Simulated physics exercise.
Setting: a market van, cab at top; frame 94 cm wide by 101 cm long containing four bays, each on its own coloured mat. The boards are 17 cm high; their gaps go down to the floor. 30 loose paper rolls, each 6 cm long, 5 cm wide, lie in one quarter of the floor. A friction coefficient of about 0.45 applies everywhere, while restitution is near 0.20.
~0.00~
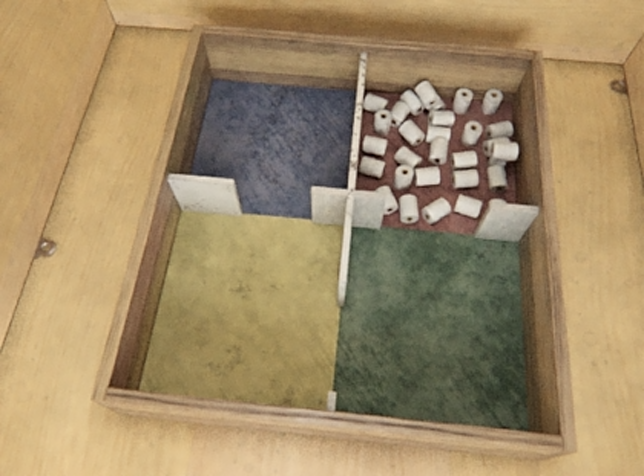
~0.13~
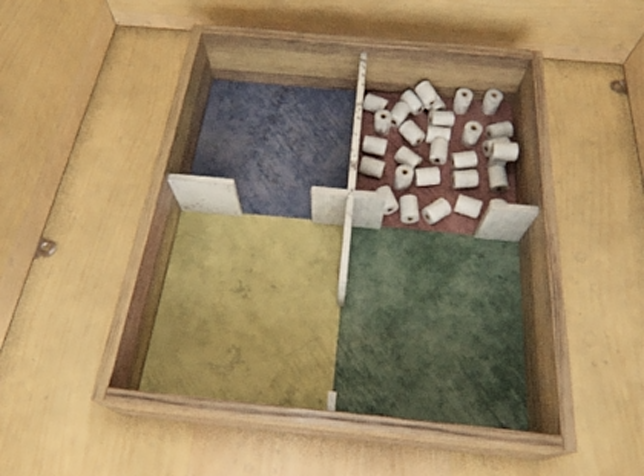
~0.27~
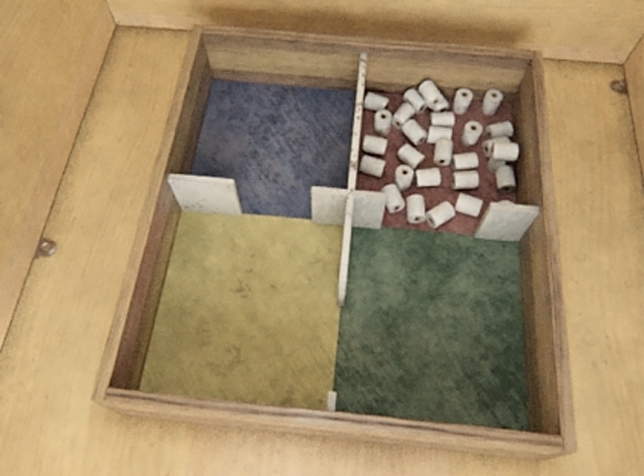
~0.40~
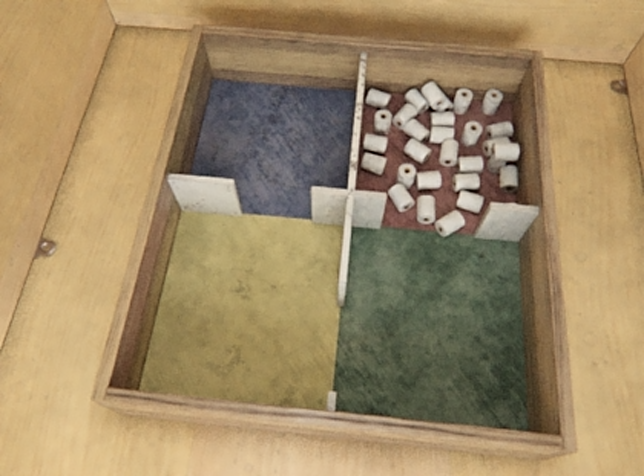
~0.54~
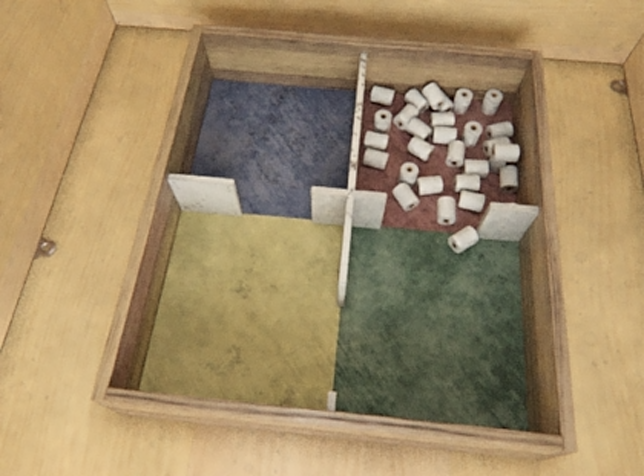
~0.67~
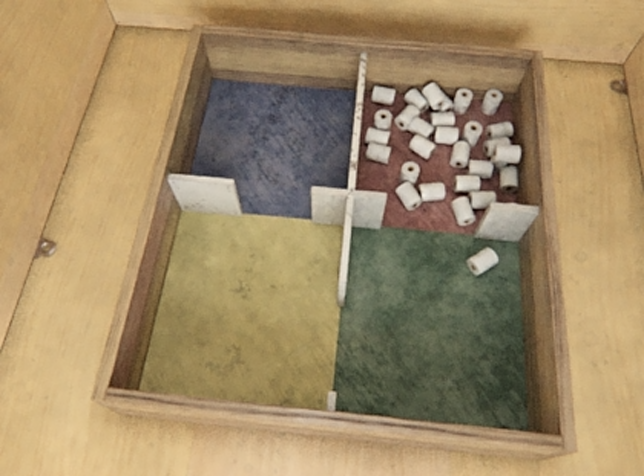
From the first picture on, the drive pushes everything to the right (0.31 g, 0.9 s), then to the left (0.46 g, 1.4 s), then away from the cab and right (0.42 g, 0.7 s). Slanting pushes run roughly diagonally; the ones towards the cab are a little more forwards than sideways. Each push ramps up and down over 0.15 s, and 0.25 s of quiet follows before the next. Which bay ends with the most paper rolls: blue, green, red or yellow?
The red bay.
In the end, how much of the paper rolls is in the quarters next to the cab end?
About 80 %.
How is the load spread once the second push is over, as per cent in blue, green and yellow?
Reading then: Blue 0 %, green 0 %, yellow 0 %.
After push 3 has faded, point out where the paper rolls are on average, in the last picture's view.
About (434, 182).
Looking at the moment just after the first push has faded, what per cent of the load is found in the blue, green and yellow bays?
You'd see blue holding 0, green holding 0 and yellow holding 0 per cent.
After push 1 (1.14 s), 29 in the red bay and 1 in the green bay.
After push 2 (2.79 s), 29 in the red bay and 1 in the green bay.
After push 3 (3.74 s), 26 in the red bay and 4 in the green bay.
Outcome (at 5.10 s), 25 in the red bay and 5 in the green bay.
